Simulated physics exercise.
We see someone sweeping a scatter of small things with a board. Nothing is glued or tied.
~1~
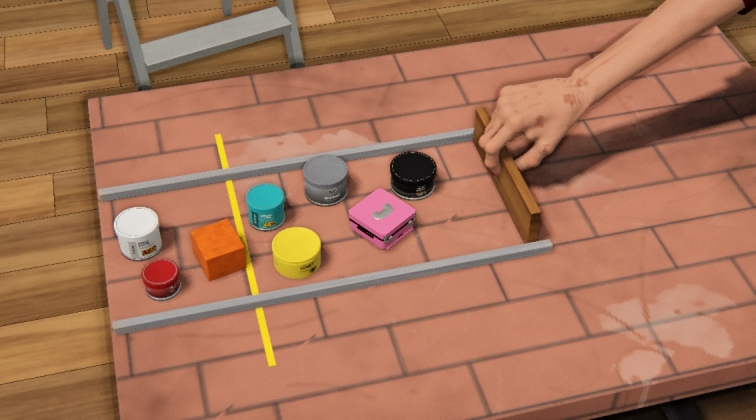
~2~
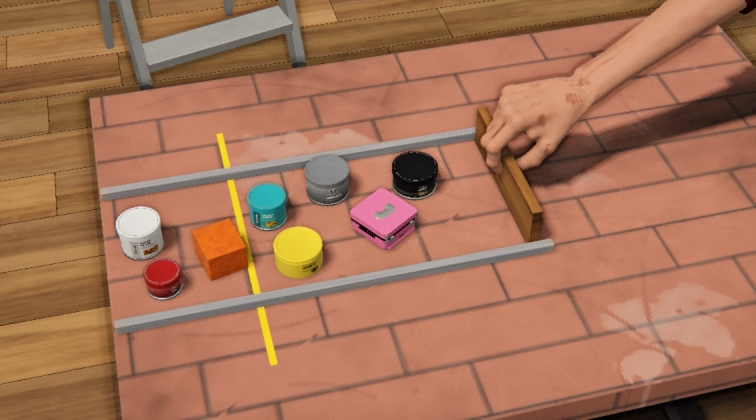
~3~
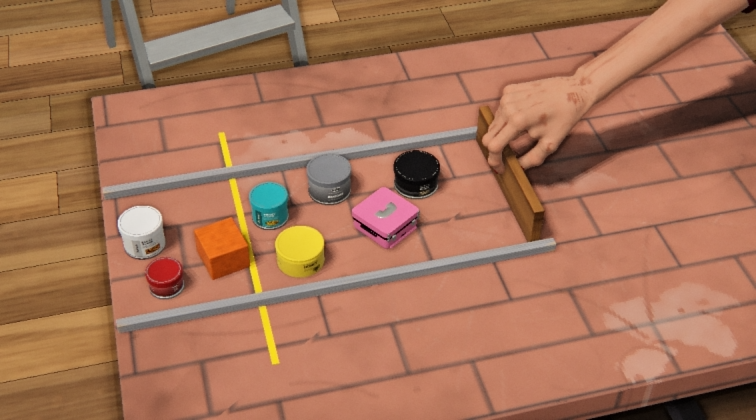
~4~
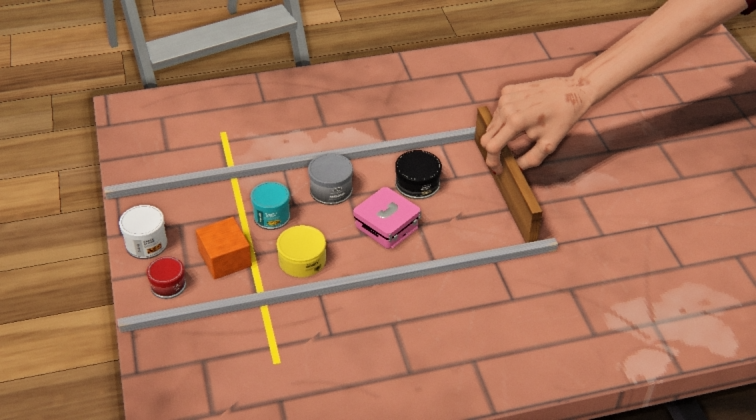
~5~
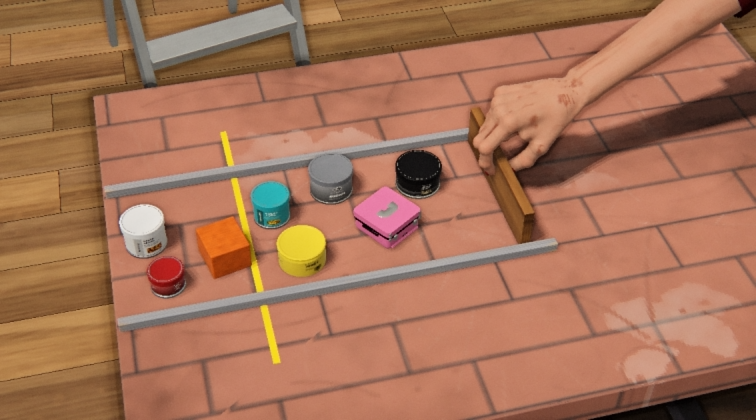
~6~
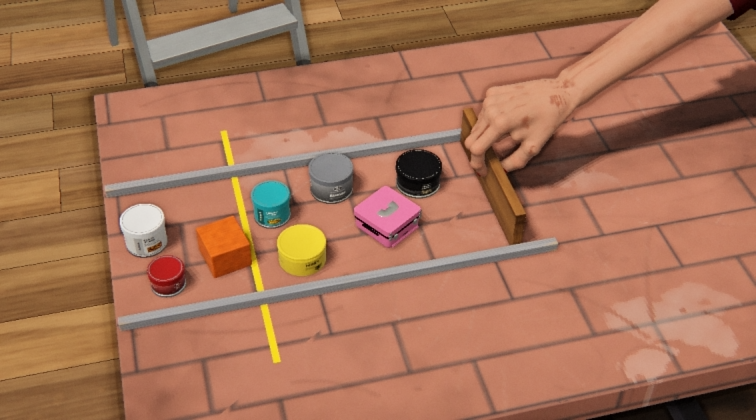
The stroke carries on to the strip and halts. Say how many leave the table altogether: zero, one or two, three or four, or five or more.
Here the number that fall off is zero.
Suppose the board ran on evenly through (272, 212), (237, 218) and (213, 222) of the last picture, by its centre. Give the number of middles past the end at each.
The counts: 0, 0 and 1.
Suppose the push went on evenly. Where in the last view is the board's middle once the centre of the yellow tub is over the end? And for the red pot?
About (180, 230), and (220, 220) for the other.
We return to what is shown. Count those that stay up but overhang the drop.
The number is 0.
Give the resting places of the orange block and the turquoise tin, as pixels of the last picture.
The orange block at (157, 252), the turquoise tin at (186, 227).
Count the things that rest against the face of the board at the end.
The number is 2.
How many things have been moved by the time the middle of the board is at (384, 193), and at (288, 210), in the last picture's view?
The counts are 3 and 7.
Soon after, none off yet; white tin at rest near (144, 231); red pot at rest near (167, 276); orange block at rest near (224, 246).
After that, none off yet; white tin at rest near (144, 231); red pot moving near (162, 278); orange block displaced a little near (198, 248).
In the end, the number that fall off is zero.
